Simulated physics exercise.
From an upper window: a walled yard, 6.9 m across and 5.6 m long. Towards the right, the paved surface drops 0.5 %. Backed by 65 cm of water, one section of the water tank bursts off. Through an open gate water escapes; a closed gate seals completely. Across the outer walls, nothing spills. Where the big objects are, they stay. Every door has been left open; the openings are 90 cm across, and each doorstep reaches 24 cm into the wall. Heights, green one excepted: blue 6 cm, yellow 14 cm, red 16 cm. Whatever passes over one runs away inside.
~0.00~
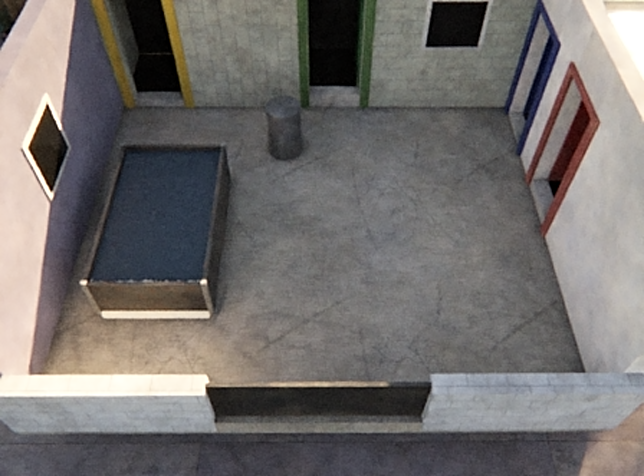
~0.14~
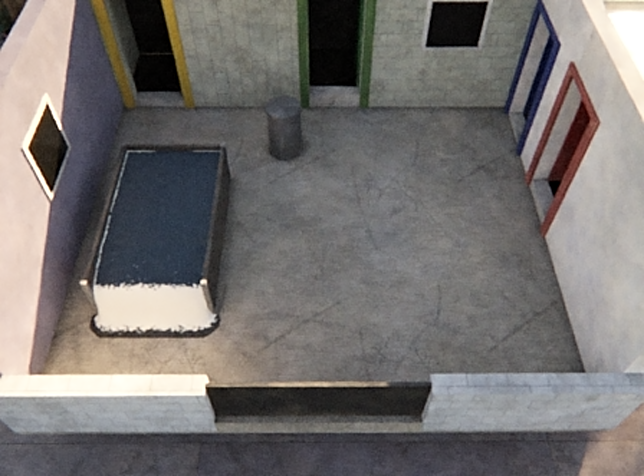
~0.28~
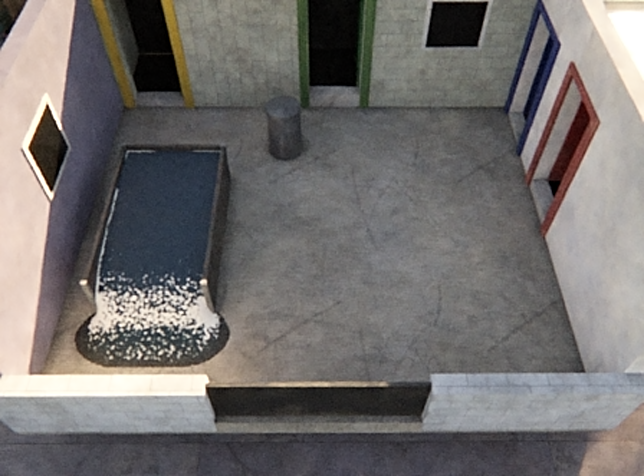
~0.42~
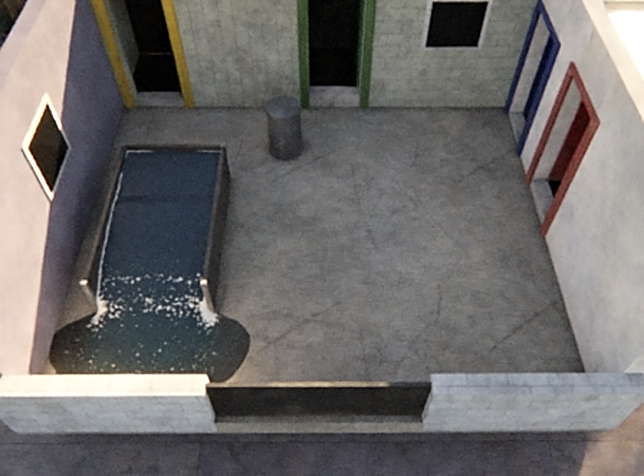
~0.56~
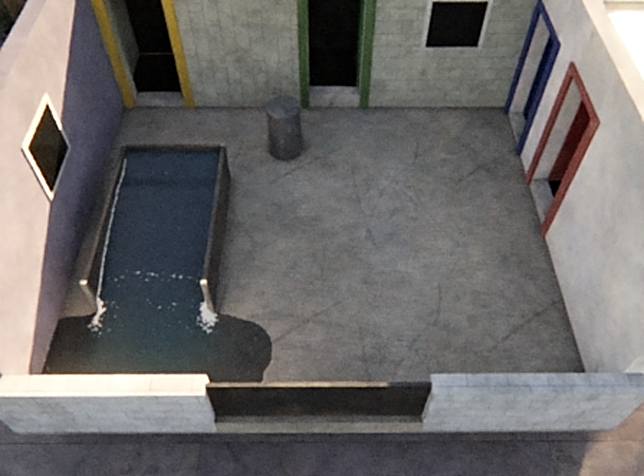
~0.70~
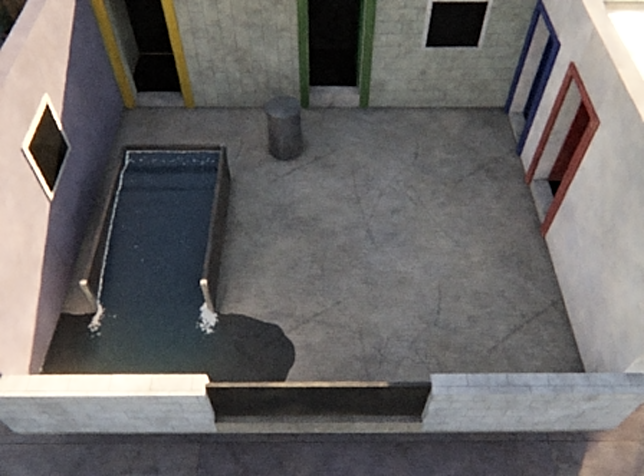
A water tank opens at its near end and water pours out, spreading across the floor.
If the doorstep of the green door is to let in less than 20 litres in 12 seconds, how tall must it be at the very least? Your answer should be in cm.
At the very least, close to 6 cm.
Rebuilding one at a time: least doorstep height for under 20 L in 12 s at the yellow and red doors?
You'd want about 20 centimetres at yellow and about 6.5 centimetres at red.
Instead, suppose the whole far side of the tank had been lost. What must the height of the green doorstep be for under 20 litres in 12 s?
It needs to be about 7.5 cm high.
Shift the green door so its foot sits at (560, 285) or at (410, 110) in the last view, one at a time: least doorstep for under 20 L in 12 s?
Roughly 13.0 cm, then roughly 7.0 cm.
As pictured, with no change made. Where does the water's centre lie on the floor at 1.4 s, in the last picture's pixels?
The water is centred around (166, 293) in the last picture's pixels.
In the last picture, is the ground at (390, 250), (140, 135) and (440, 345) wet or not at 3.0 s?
Status: Submerged / submerged / submerged.
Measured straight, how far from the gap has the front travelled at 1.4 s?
Roughly 3.4 m.
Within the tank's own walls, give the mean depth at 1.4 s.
It averages close to 38 centimetres.
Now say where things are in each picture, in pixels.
The first frame shows the water tank at (161, 212) is whole and still, 65 cm deep; the green door at (335, 59) is dry.
In the second frame, water pours out at (153, 302) and has run 0.3 m, to (102, 330); about 9 cm deep outside, 65 cm at the back.
In the third frame, the gap is at (154, 304), the front 0.7 m out at (104, 359); the back of the water tank holds 65 cm.
In the fourth frame, the front is at a hidden place, 1.2 m from the gap at (154, 305); 2.4 m2 of floor is wet, 65 cm left at the back.
In the fifth frame, the front is at a hidden place, 1.4 m from the gap at (154, 305); 3.1 m2 of floor is wet, 65 cm left at the back.
In the sixth frame, the gap is at (154, 305), the front 1.6 m out at a hidden place; the back of the water tank holds 60 cm; 4.7 m in a straight line remain to the green door at (335, 59).
After 1.4 s water covers 15 % of the floor, deepest (50 cm) near (34, 404); it has not reached the green door.
After 3.0 s water covers 45 % of the floor, deepest (32 cm) near (34, 404); it has not reached the green door.
After 12.0 s water covers 100 % of the floor, deepest (10 cm) near (549, 260); 7 cm at the green door, 0 litres in over its 27 cm doorstep.
At the green door as built, the water arrived by 4.8 s and peaked near 11 cm at 7.6 s.
Run again over the same 12 s with other heights there, 26 litres in over 5.5 cm, 9 litres over 7.5 cm. The limit of 20 litres is kept from about 6 cm up.
